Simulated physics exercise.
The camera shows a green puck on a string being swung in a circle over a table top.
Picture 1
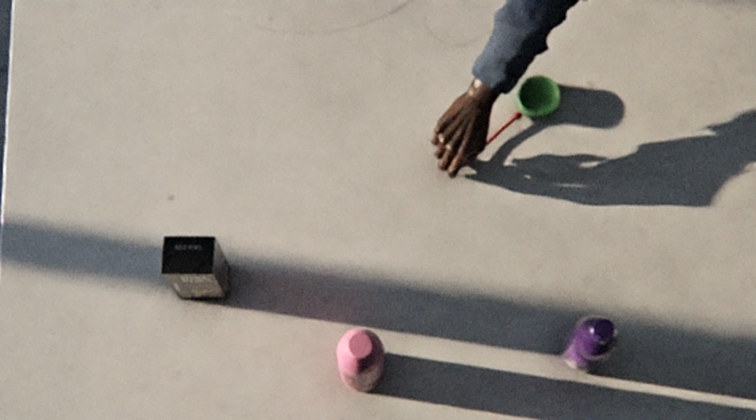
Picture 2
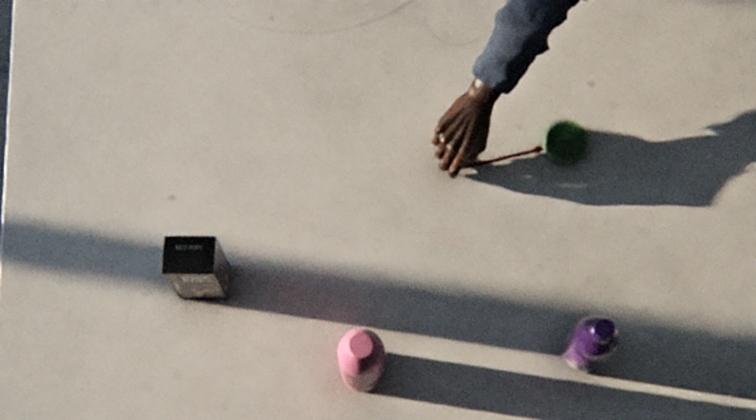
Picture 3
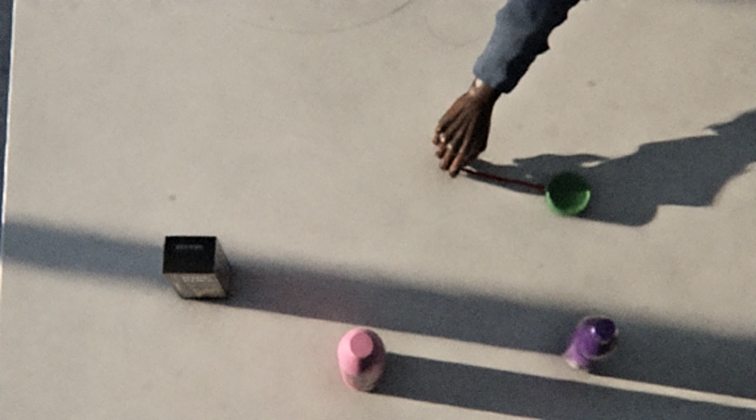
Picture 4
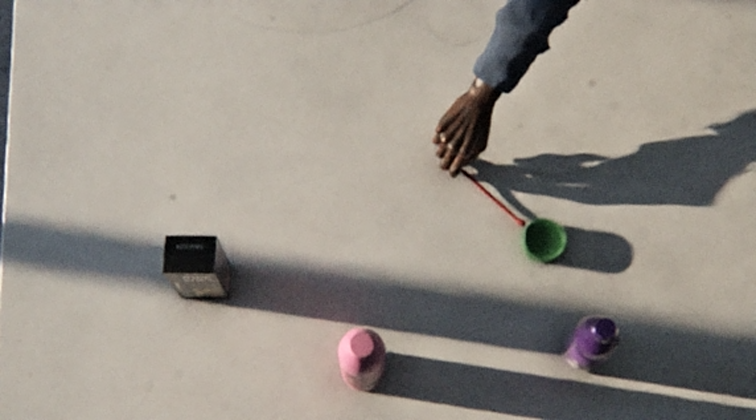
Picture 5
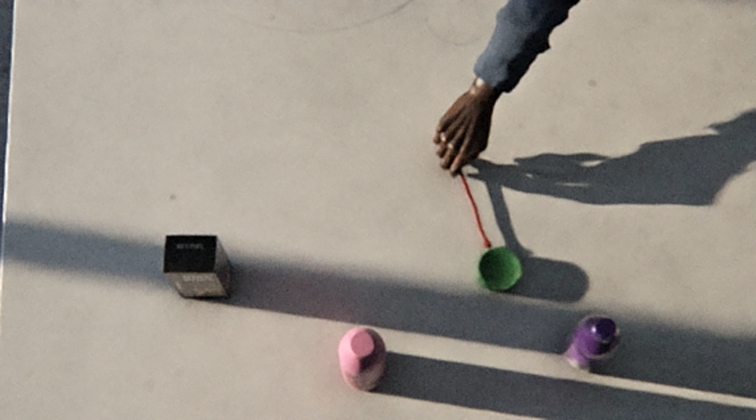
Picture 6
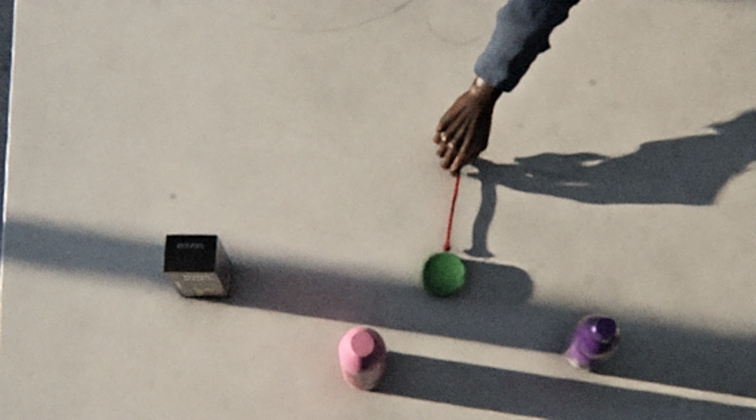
On a pale table top, a hand held a red string and swung a green puck clockwise, down and around to the left, while a black carton, pink bottle and purple bottle stood still.
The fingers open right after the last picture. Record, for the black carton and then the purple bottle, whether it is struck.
Observation: Black carton not struck; purple bottle not struck.
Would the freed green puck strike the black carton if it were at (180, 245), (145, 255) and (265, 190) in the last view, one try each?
Okay, so the first time it goes free, the second time it goes free, and the third time it gets reached.
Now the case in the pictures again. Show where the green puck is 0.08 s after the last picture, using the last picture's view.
About (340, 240).
Then, 0.08 s on from there, puck near (340, 239).
Then, 0.20 s on from there, puck near (210, 192).
In the end, puck off the table. The black carton stays untouched and the purple bottle remains clear.
